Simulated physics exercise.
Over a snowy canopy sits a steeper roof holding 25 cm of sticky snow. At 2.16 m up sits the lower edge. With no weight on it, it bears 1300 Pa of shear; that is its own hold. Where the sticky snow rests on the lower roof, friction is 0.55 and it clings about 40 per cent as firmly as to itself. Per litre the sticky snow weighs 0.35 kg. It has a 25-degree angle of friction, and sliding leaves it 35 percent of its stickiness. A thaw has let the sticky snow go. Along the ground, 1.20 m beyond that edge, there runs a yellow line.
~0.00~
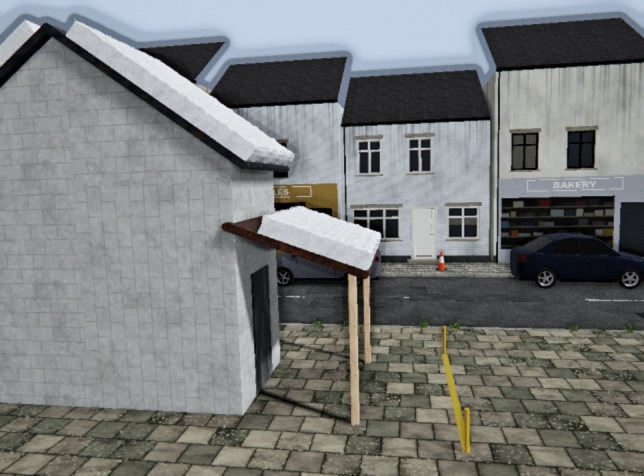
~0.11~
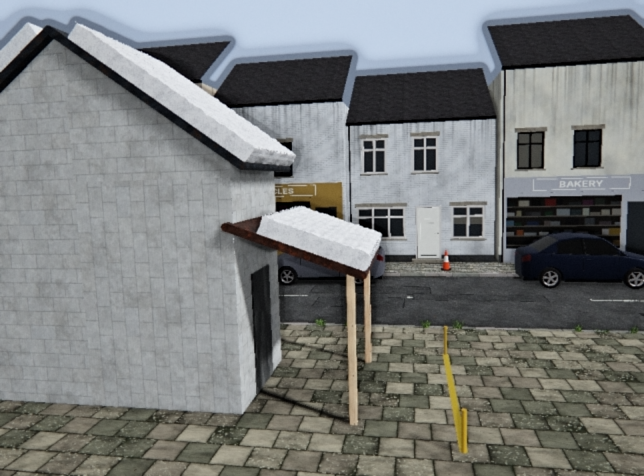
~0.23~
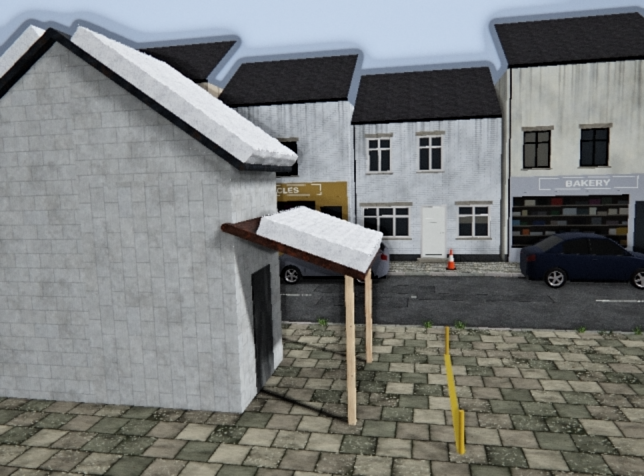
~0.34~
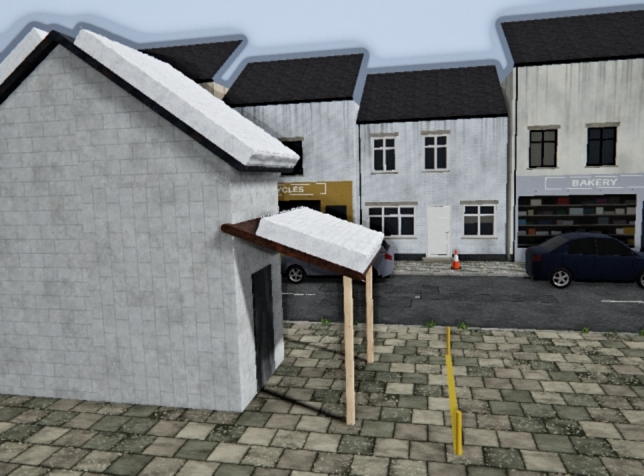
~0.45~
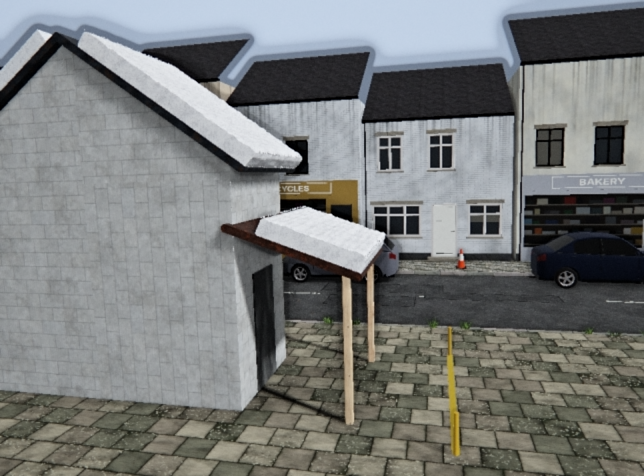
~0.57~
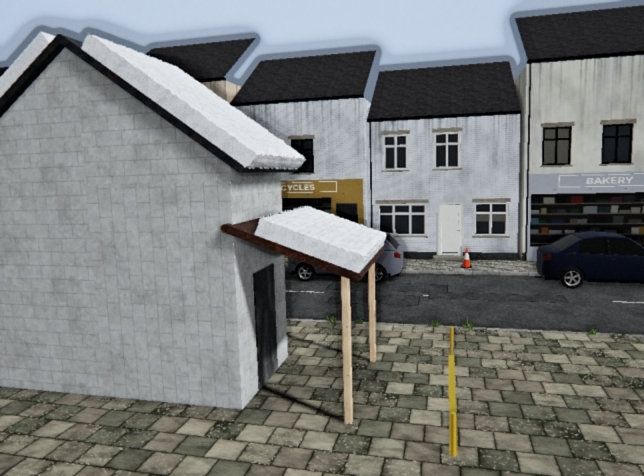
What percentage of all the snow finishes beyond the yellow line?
About 0 %.
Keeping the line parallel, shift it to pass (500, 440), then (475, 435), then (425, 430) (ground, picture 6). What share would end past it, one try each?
First try around 0 per cent, second around 0 per cent, third around 0 per cent.
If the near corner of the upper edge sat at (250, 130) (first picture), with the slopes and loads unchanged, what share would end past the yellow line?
In that case it would be around 8 percent.
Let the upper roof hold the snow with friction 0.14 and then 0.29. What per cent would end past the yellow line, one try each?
First some 25 %, after that some 16 %.
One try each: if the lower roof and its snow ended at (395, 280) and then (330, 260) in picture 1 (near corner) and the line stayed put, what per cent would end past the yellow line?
0 %, 0 %.
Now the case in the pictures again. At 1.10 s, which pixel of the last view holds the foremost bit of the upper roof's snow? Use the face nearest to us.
Near (270, 191).
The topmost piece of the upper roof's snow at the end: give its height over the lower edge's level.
Roughly 1.7 m.
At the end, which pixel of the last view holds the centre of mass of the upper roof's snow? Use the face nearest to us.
Pretty much at (292, 212), I'd say.
After 1.10 s, none is below the lower edge and 0 % is past the line.
After 1.74 s, none is below the lower edge and 0 % is past the line.
After 2.37 s, none is below the lower edge and 0 % is past the line.
After 3.00 s, none is below the lower edge and 0 % is past the line.
After 5.60 s, at the end, 1 % is below the lower edge and 0 % is past the line.
